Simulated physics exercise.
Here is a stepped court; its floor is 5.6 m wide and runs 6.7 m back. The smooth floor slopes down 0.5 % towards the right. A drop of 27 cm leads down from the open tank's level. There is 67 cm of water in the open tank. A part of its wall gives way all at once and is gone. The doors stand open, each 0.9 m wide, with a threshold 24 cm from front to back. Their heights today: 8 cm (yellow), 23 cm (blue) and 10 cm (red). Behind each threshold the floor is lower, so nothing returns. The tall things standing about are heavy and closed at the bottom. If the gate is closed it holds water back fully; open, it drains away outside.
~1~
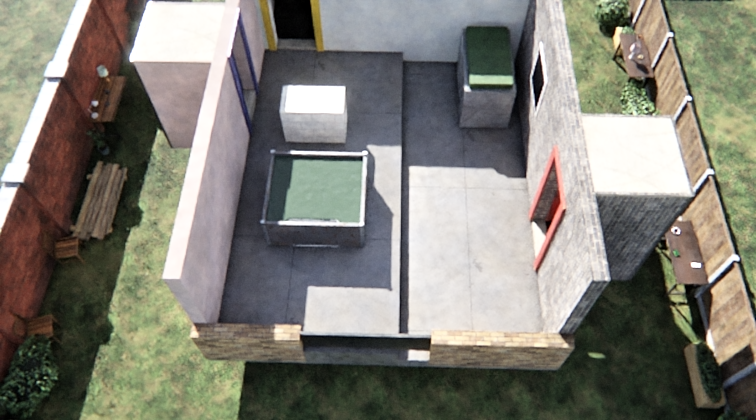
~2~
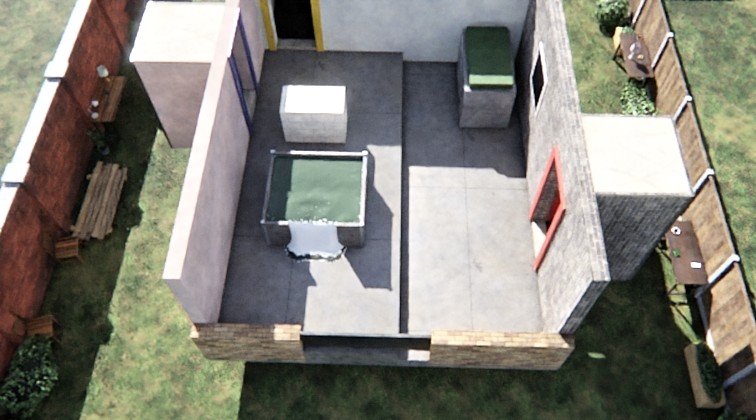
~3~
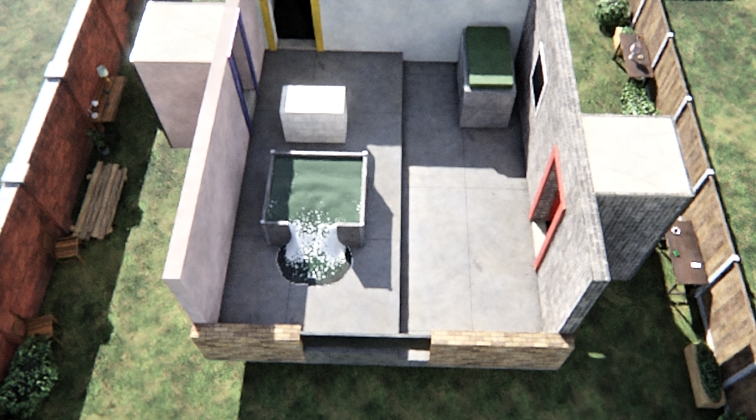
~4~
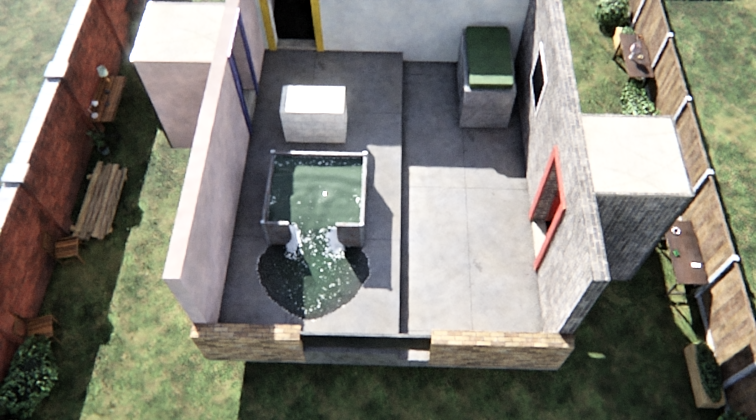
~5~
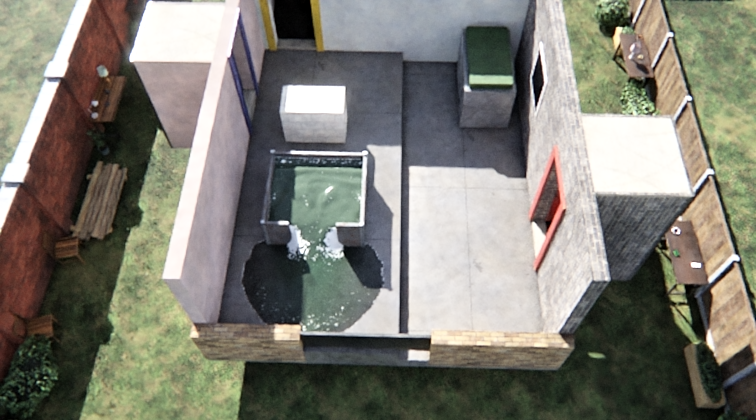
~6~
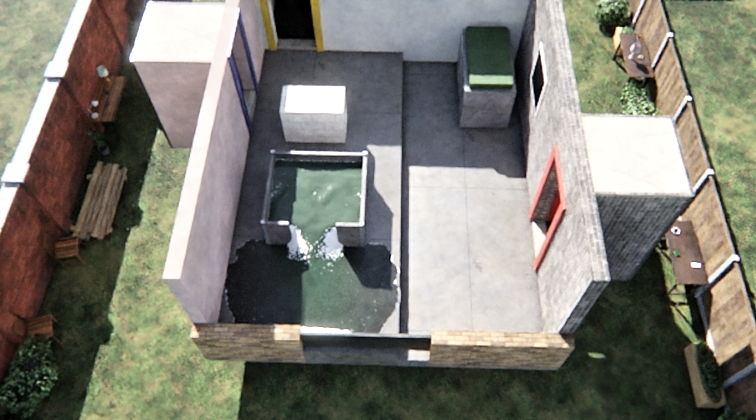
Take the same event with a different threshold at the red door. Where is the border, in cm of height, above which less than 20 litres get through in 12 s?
At least 5.5 cm or so.
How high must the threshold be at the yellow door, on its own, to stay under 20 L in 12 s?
About 8.0 cm at yellow.
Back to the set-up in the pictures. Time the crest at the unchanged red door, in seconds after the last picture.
Near 4.5 s.
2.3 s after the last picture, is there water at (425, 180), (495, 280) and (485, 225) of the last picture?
In that order: Still dry, wet, dry.
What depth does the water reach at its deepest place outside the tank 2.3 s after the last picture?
Roughly 24 cm.
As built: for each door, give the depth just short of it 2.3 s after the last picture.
Depths in cm: Yellow 0, blue 0, red 6.
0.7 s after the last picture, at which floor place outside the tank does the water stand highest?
At about (217, 335).
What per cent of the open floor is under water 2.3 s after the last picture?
Near 35 per cent is wet.
Then, 0.7 s after the last picture water covers 15 % of the floor, deepest (48 cm) near (217, 335); it has not reached the red door.
Then, 2.3 s after the last picture water covers 35 % of the floor, deepest (24 cm) near (535, 350); 6 cm at the red door, 0 litres in over its 10 cm threshold.
Then, 11.3 s after the last picture water covers 85 % of the floor, deepest (12 cm) near (516, 76); 5 cm at the red door, 0 litres in over its 10 cm threshold.
At the red door as built, the water peaked near 10 cm, 4.3 s after the last picture.
With a threshold of 4.5 cm, 31 litres would have come in within the 12 s; with 6 cm, 14 litres. So under 20 litres takes about 5.5 cm.
